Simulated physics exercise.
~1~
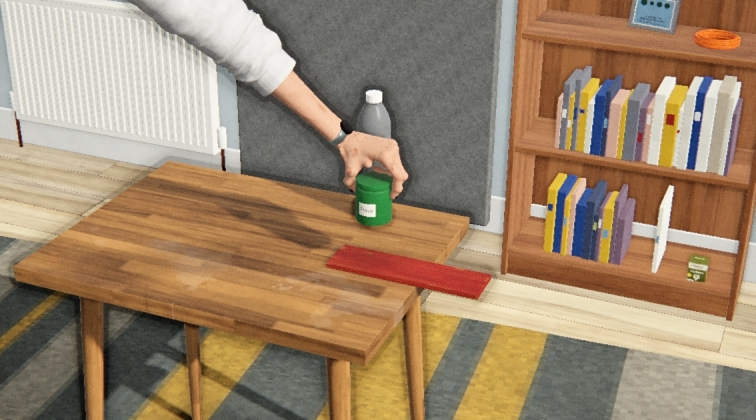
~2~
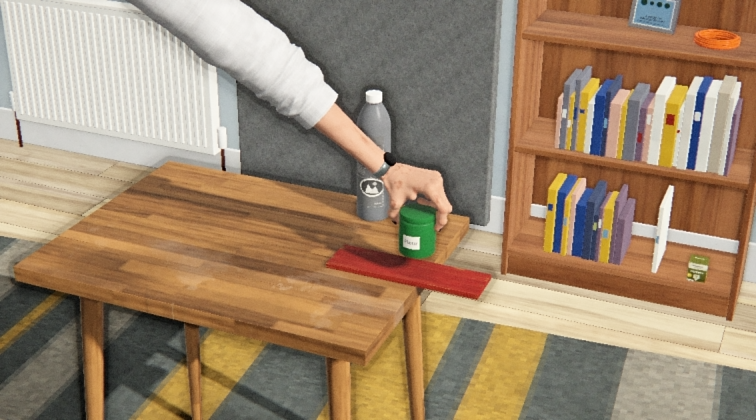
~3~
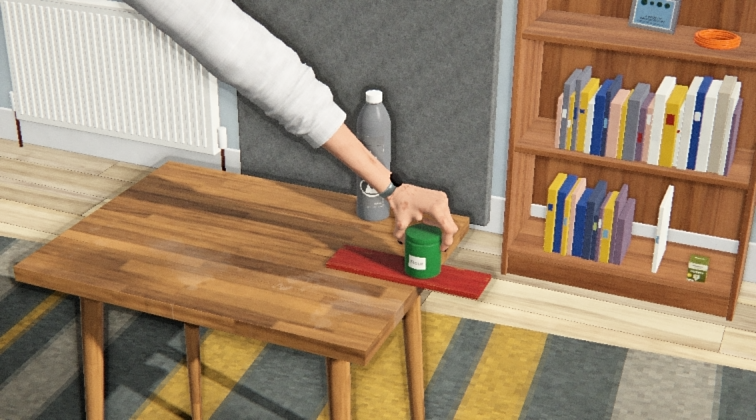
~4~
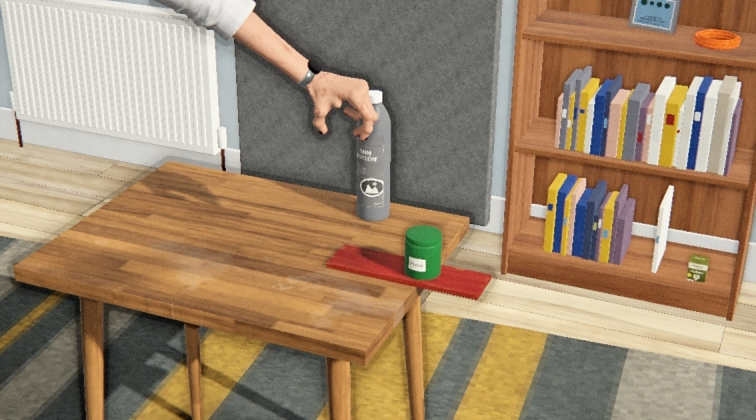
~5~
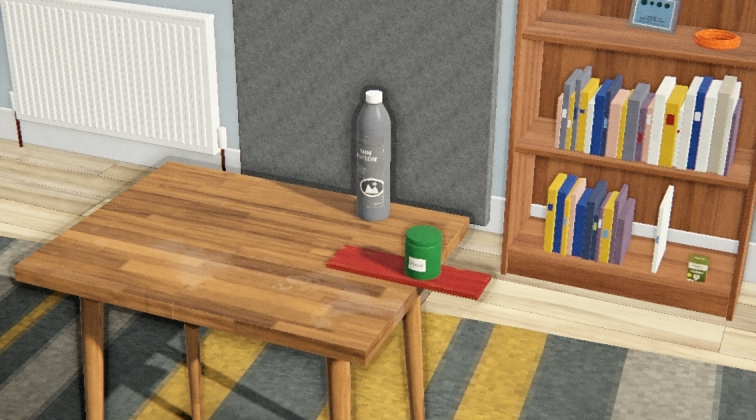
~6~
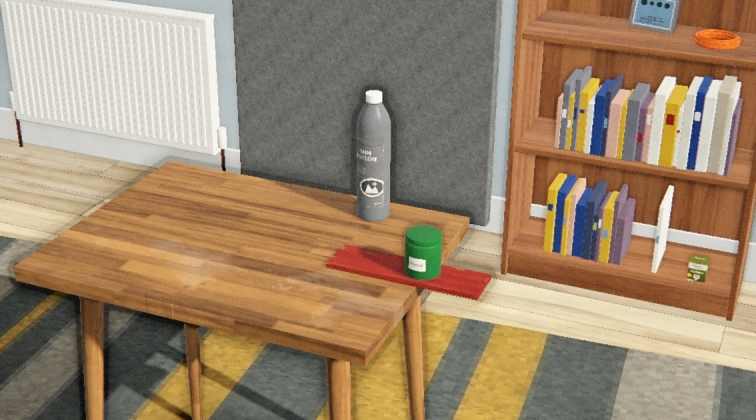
The clip opens on a wooden table with a flat red plank sticking out over its right end, a grey bottle standing near the back edge, and a hand gripping a green jar beside it. The hand carries the jar to the right and toward the viewer, bringing it over the plank. It lowers the jar onto the red surface, near the table's edge. The fingers then let go, and the arm draws back past the bottle and out of view. The plank does not tip, and the jar, plank and bottle all stay in place on the table.
